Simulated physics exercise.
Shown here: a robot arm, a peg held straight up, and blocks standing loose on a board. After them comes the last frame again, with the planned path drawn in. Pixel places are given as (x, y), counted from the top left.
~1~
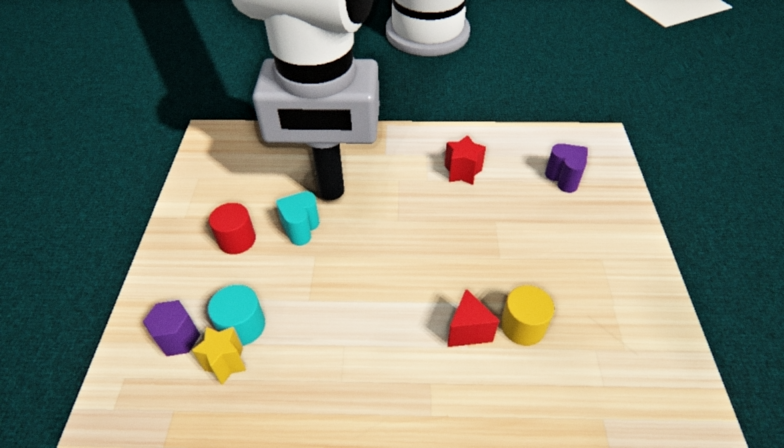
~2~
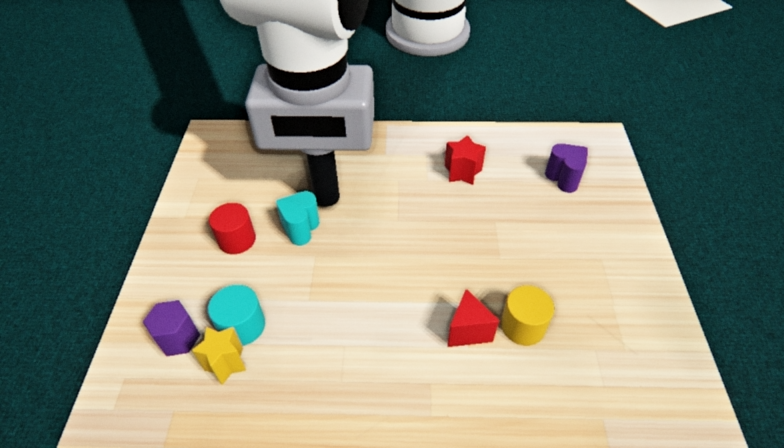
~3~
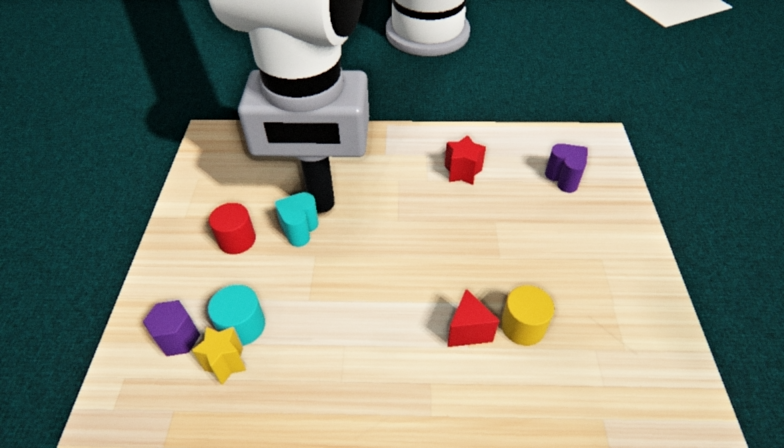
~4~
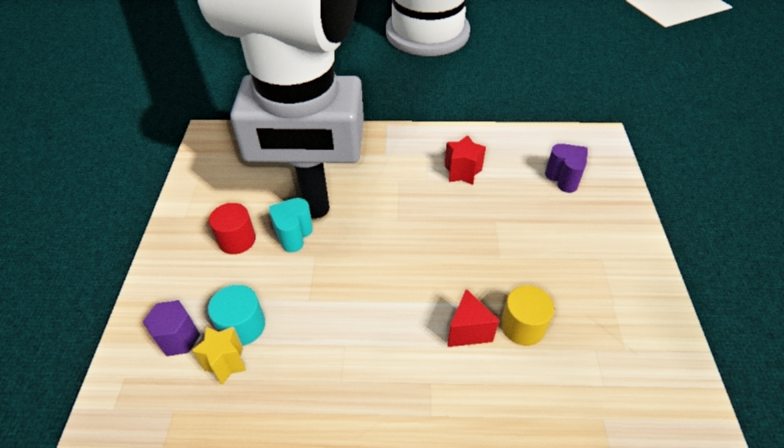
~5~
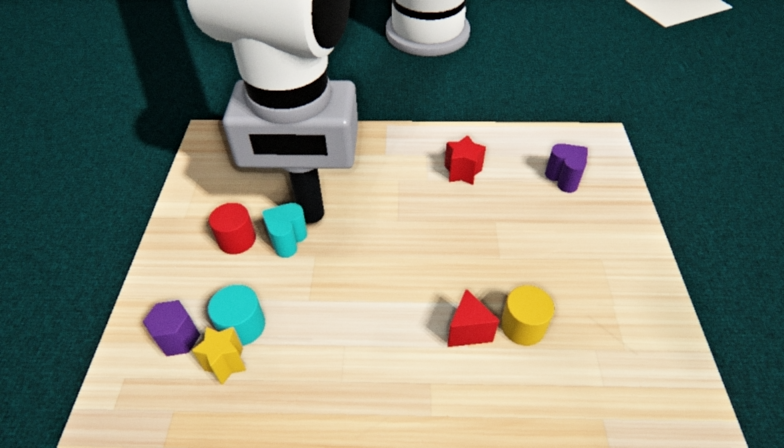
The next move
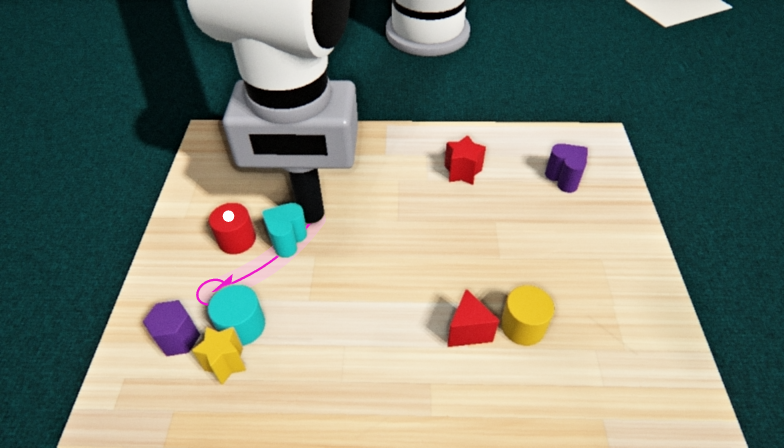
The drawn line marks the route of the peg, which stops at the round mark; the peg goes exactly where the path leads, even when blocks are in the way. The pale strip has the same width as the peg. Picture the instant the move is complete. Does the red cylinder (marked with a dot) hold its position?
That would be a yes.
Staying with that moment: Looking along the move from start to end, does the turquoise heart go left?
Final answer: No.
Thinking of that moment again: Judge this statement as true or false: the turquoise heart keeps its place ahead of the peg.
The statement is correct.
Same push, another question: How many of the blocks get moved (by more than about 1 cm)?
My guess is one.
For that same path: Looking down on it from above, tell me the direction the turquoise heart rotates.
It spins with the clock.
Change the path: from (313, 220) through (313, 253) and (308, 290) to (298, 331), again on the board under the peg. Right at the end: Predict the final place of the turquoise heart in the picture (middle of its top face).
(271, 231)
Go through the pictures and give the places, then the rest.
Lower end of the peg at (332, 191), tops of blocks, red cylinder at (228, 216), turquoise heart at (296, 206), in the first picture.
Peg at (327, 198), blocks as before, in the second picture.
Peg at (322, 204), turquoise heart at (295, 207), in the third picture.
Peg at (317, 209), turquoise heart at (288, 212), in the fourth picture.
Peg at (311, 214), red cylinder at (228, 216), turquoise heart at (282, 217), in the fifth picture.
The drawn path runs from (313, 220) through (288, 247) and (254, 272) to (212, 292); the dot is on the red cylinder.
On the path given first. One third of the way, peg at (286, 242); turquoise heart at (249, 241), turned 40° clockwise.
Two thirds of the way, peg at (251, 267); turquoise heart at (213, 260), turned 80° clockwise.
At the end, peg at (210, 286); red cylinder not moved; turquoise heart at (167, 275), turned 100° clockwise.
